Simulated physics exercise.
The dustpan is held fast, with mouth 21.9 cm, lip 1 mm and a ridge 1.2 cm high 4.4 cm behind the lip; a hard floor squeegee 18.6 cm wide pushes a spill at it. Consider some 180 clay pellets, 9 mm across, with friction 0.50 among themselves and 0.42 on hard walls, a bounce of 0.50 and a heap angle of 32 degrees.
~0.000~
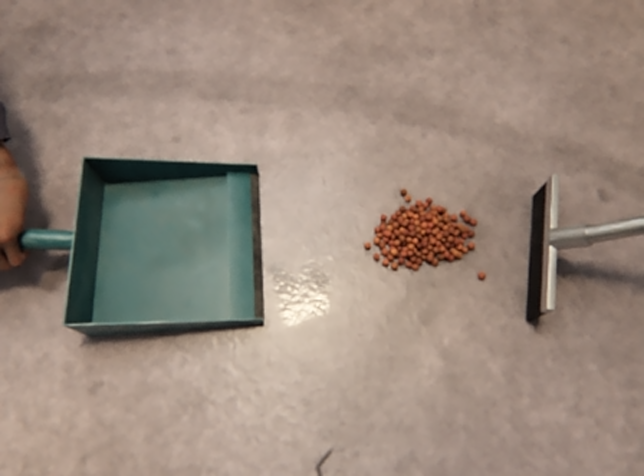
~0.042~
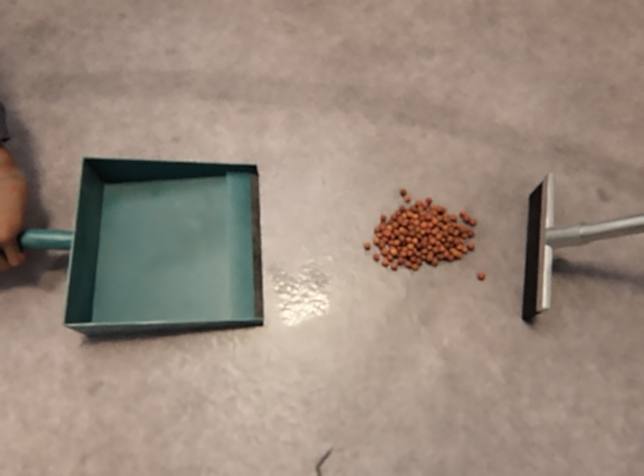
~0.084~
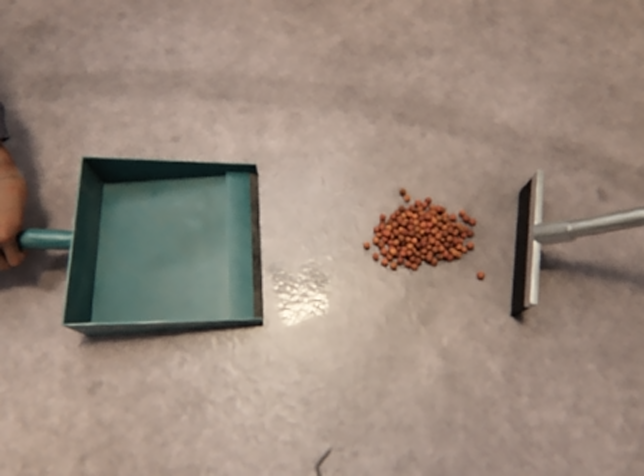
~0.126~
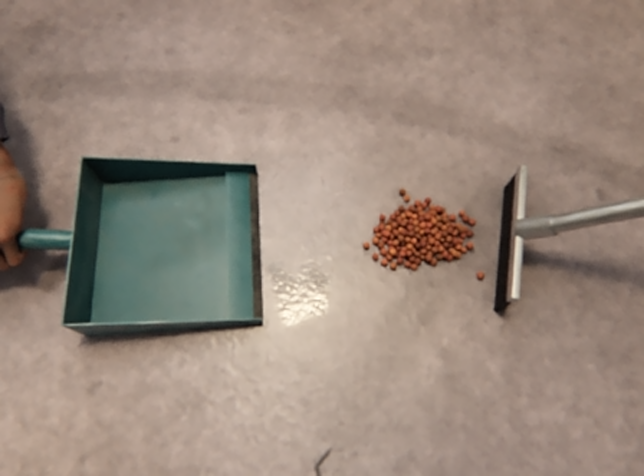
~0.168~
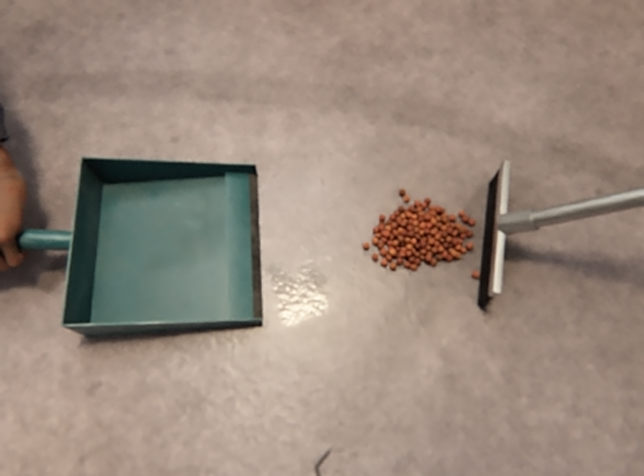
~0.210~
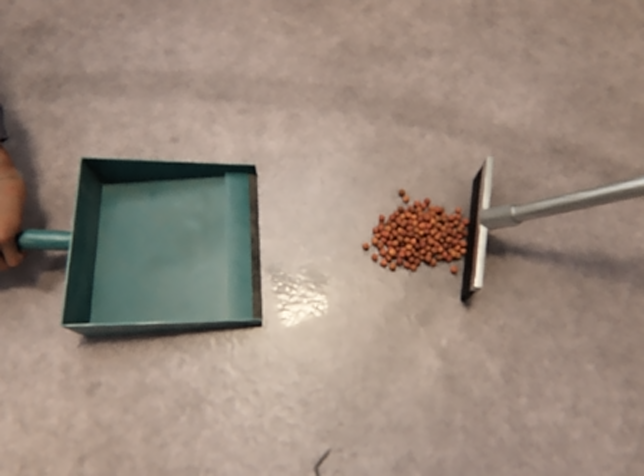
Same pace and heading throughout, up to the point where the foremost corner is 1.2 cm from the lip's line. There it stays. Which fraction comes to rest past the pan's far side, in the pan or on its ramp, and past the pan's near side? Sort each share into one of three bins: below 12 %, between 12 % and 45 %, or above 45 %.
Past the pan's far side: Between 12 % and 45 %; in the pan or on its ramp: Between 12 % and 45 %; past the pan's near side: Below 12 %.
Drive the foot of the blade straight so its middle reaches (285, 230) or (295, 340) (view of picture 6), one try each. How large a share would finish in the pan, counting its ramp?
Close to 20 and 0 in a hundred, in that order.
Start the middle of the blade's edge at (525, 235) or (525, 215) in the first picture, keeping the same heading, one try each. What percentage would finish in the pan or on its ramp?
I'd put it near 25 per cent for the first and near 10 per cent for the second.
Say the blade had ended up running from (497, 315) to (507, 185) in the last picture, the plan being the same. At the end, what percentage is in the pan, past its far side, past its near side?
The pan gets 5, the far side 0 and the near side 0.
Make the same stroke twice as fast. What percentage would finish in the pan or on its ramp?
In that case some 30 per cent.
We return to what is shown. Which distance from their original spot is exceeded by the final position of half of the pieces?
It works out to some 24 cm.
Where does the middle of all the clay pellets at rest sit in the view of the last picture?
Roughly (261, 189).
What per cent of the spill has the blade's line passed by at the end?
Roughly 10 per cent of it.
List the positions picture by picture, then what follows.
Blade from (547, 309) to (552, 181), moved 0.0 cm, 0 of the pieces shifted so far; middle of the pieces at (423, 232); pan at (165, 250), in the first picture.
Blade from (542, 307) to (548, 180), moved 0.5 cm, 0 of the pieces shifted so far; middle of the pieces at (423, 232), in the second picture.
Blade from (530, 303) to (537, 176), moved 1.9 cm, 0 of the pieces shifted so far; middle of the pieces at (422, 232), in the third picture.
Blade from (512, 298) to (521, 172), moved 4.0 cm, 0 of the pieces shifted so far; middle of the pieces at (422, 232), in the fourth picture.
Blade from (494, 292) to (504, 167), moved 6.3 cm, 1 of the pieces shifted so far; middle of the pieces at (421, 233), in the fifth picture.
Blade from (475, 287) to (488, 163), moved 8.5 cm, 9 of the pieces shifted so far; middle of the pieces at (421, 233); pan at (163, 251). Its pace works out near 0.53 m/s, heading 23 degrees away from the viewer's side, in the sixth picture.
After 0.46 s, middle of the blade 17 cm from the lip; 0 % over the lip, far side 0 %, near side 0 %.
After 0.63 s, middle of the blade 9 cm from the lip; 0 % over the lip, far side 20 %, near side 0 %.
After 0.93 s, middle of the blade 4 cm from the lip; 25 % over the lip, far side 30 %, near side 0 %.
By 1.4 s all is still; far side 30 %, pan 25 %, near side 0 %, in front of the lip or behind the blade 40 %.
